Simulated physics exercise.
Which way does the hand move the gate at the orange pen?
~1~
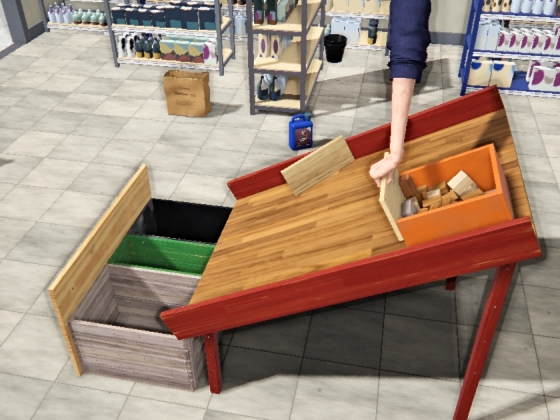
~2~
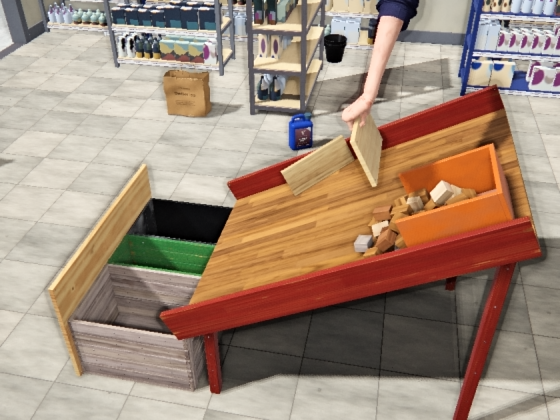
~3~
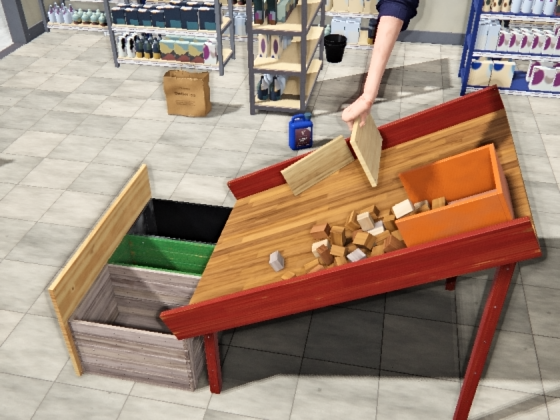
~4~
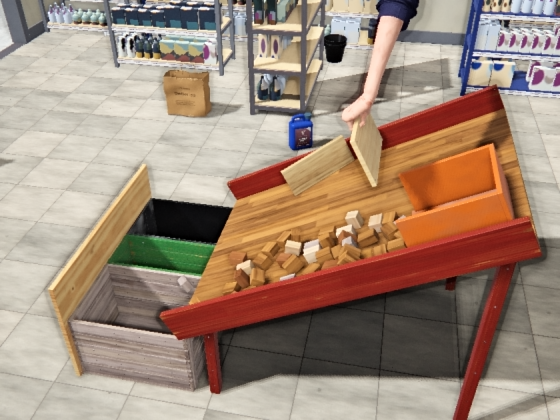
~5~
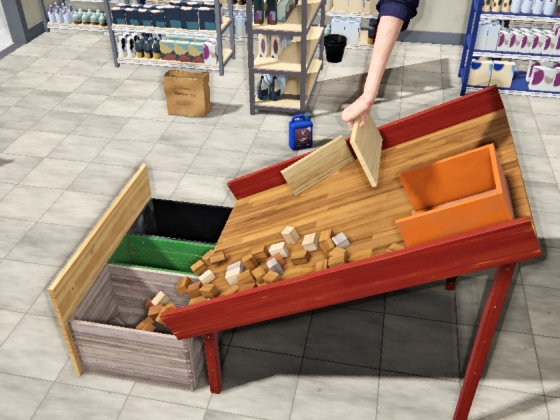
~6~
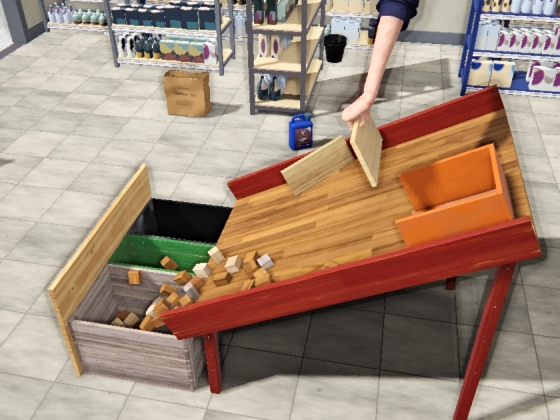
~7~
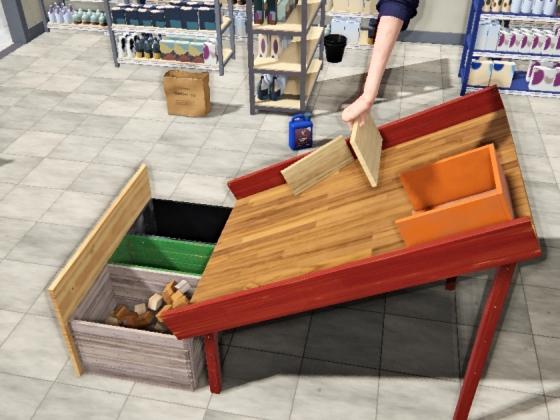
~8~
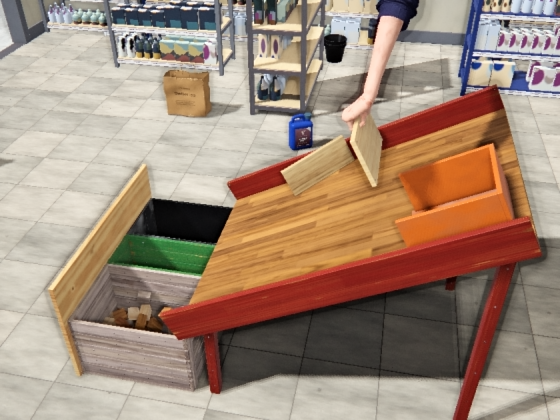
The hand moves the gate up, and a little to the left, clear of the blocks.
In a shop, a hand lifts a gate and blocks slide mostly into the wooden tote.
